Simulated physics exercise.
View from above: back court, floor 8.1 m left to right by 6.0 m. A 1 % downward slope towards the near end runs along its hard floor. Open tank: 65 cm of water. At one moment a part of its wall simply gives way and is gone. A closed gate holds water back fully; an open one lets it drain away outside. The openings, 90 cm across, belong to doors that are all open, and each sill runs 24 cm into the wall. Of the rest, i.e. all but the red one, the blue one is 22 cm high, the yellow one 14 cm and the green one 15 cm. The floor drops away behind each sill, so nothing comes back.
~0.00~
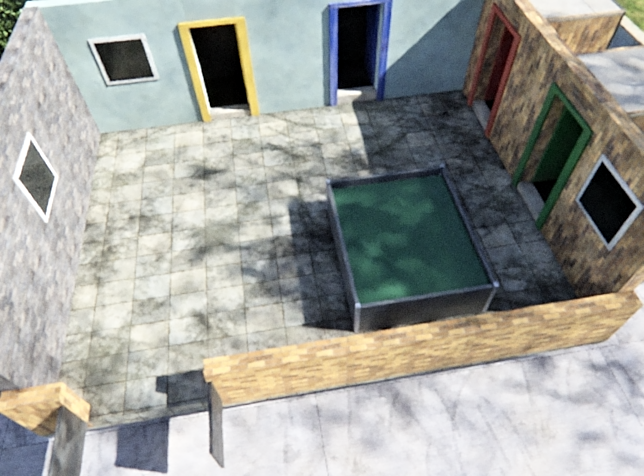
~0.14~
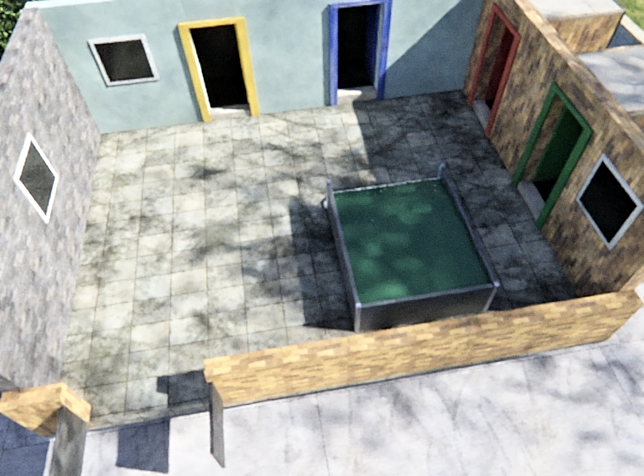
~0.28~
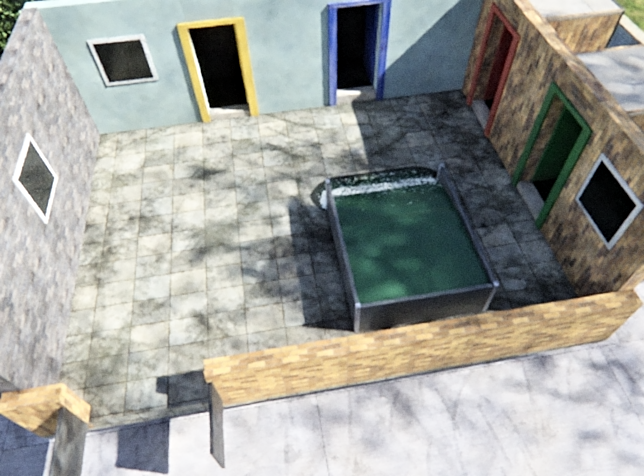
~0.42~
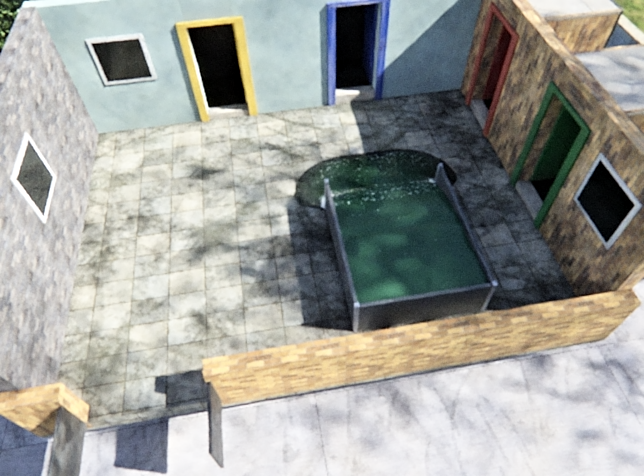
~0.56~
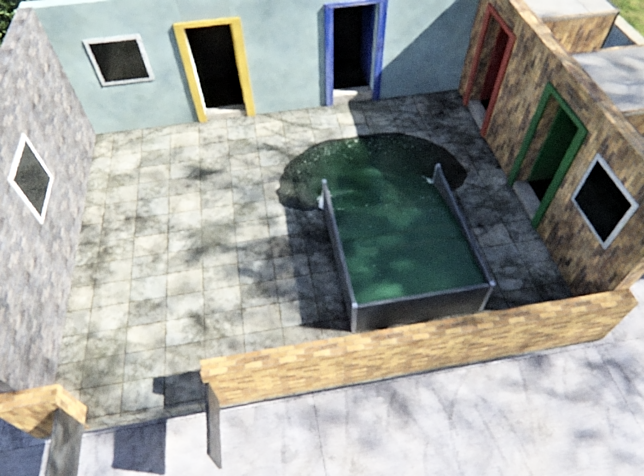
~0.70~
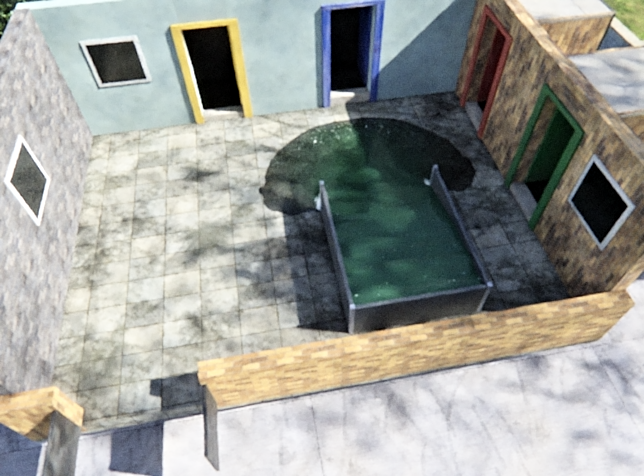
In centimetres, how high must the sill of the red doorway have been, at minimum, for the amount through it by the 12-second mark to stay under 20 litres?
It must have been at least 20 cm high.
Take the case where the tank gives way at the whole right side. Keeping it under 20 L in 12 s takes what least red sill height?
Then something near 10.0 cm.
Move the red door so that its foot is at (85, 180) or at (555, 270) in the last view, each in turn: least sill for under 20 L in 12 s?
First place around 13.0 cm, second around 12.0 cm.
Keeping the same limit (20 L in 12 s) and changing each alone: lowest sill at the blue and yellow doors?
You'd want about 29 centimetres at blue and about 9.5 centimetres at yellow.
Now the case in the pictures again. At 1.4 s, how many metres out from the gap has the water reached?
Around 3.6 m out.
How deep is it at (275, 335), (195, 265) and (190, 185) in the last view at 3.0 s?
I'd read roughly 0, 0 and 1 cm there.
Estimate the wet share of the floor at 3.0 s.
Around 40 per cent of the floor.
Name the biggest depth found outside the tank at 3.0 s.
Max depth: About 36 cm.
After 1.4 s water covers 30 % of the floor, deepest (36 cm) near (341, 106); 3 cm at the red door, 0 litres in over its 15 cm sill.
After 3.0 s water covers 40 % of the floor, deepest (36 cm) near (448, 93); 25 cm at the red door, 16 litres in over its 15 cm sill.
After 12.0 s water covers 95 % of the floor, deepest (12 cm) near (48, 415); 3 cm at the red door, 63 litres in over its 15 cm sill.
At the red door as built, the water arrived by 1.3 s and peaked near 26 cm at 2.8 s.
Run again over the same 12 s with other heights there, 46 litres in over 16.5 cm, 12 litres over 22 cm. The limit of 20 litres is kept from about 20 cm up.
